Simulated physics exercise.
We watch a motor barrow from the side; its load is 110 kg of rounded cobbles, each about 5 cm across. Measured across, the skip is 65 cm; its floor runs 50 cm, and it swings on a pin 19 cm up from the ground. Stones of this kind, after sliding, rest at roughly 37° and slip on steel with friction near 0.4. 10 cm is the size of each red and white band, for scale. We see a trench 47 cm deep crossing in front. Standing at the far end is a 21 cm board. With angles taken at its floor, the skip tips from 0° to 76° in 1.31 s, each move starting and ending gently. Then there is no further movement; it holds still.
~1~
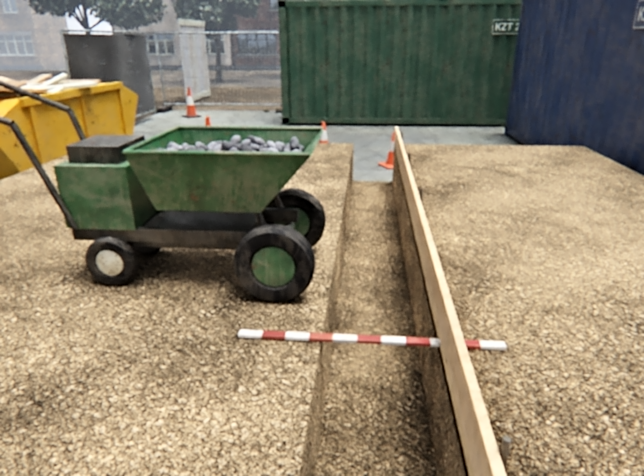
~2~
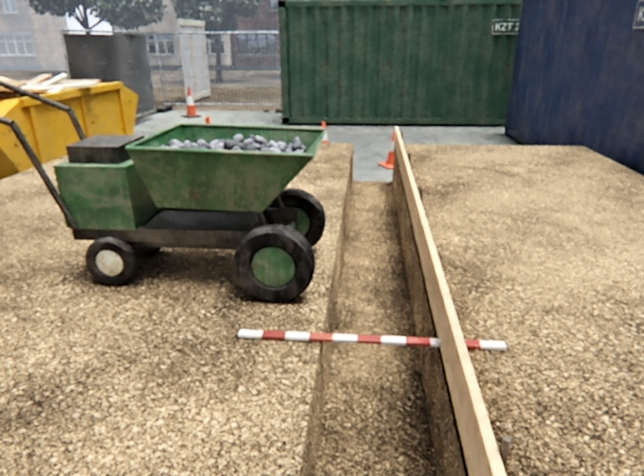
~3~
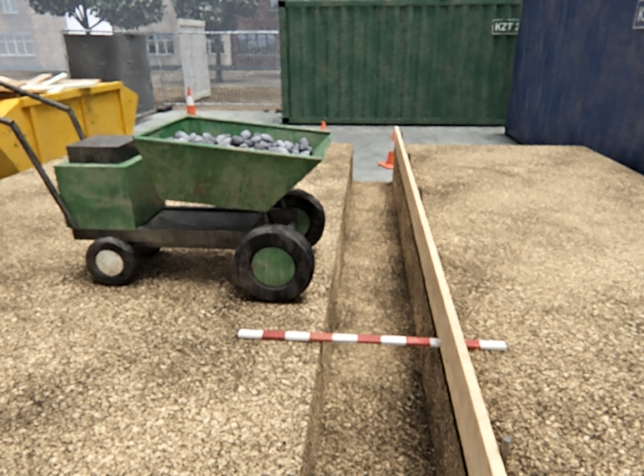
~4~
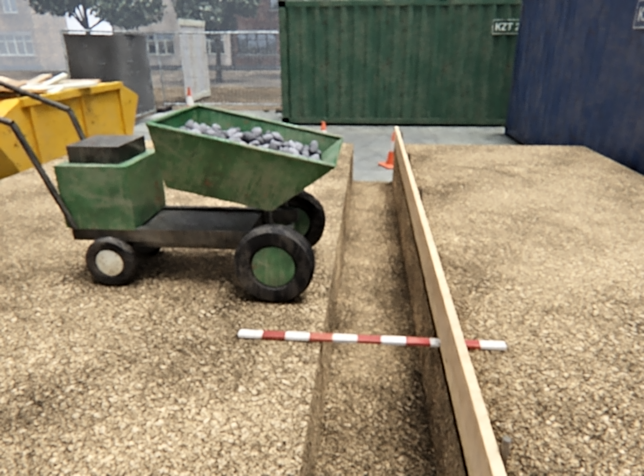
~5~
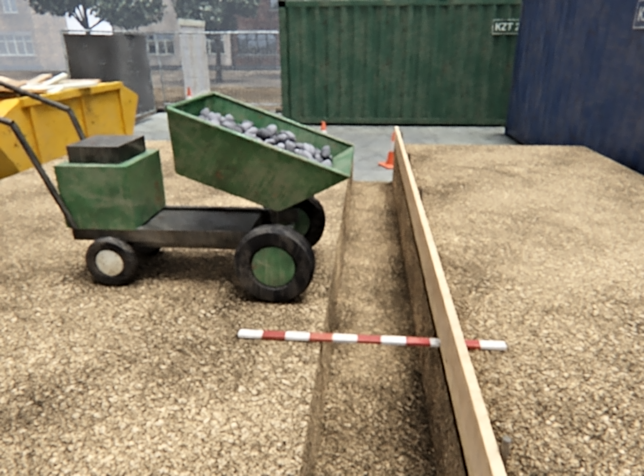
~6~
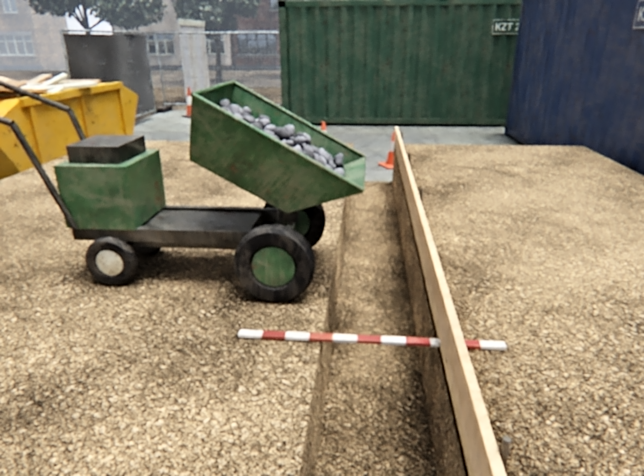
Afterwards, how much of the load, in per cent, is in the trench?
About 89 per cent.
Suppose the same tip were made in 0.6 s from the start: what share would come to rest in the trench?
70 %.
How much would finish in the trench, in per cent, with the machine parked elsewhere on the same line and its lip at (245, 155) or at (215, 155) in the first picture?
100 and 100 %.
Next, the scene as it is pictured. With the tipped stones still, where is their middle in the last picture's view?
Centre estimate: Around (395, 344).
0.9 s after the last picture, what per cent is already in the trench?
By then, around 45 percent.
Then, 0.4 s after the last picture the floor is at 64°, 99 % in the skip, 1 % in the trench; the foremost stones are at (401, 223).
Then, 0.9 s after the last picture the floor is at 76°, 49 % in the skip, 44 % in the trench, 7 % past the trench; the foremost stones are at (489, 278).
Then, 1.2 s after the last picture the floor is at 76°, 15 % in the skip, 75 % in the trench, 10 % past the trench; the foremost stones are at (546, 281).
Then, 3.2 s after the last picture the floor is at 76°, 0 % in the skip, 89 % in the trench, 11 % past the trench; the foremost stones are at (563, 274).
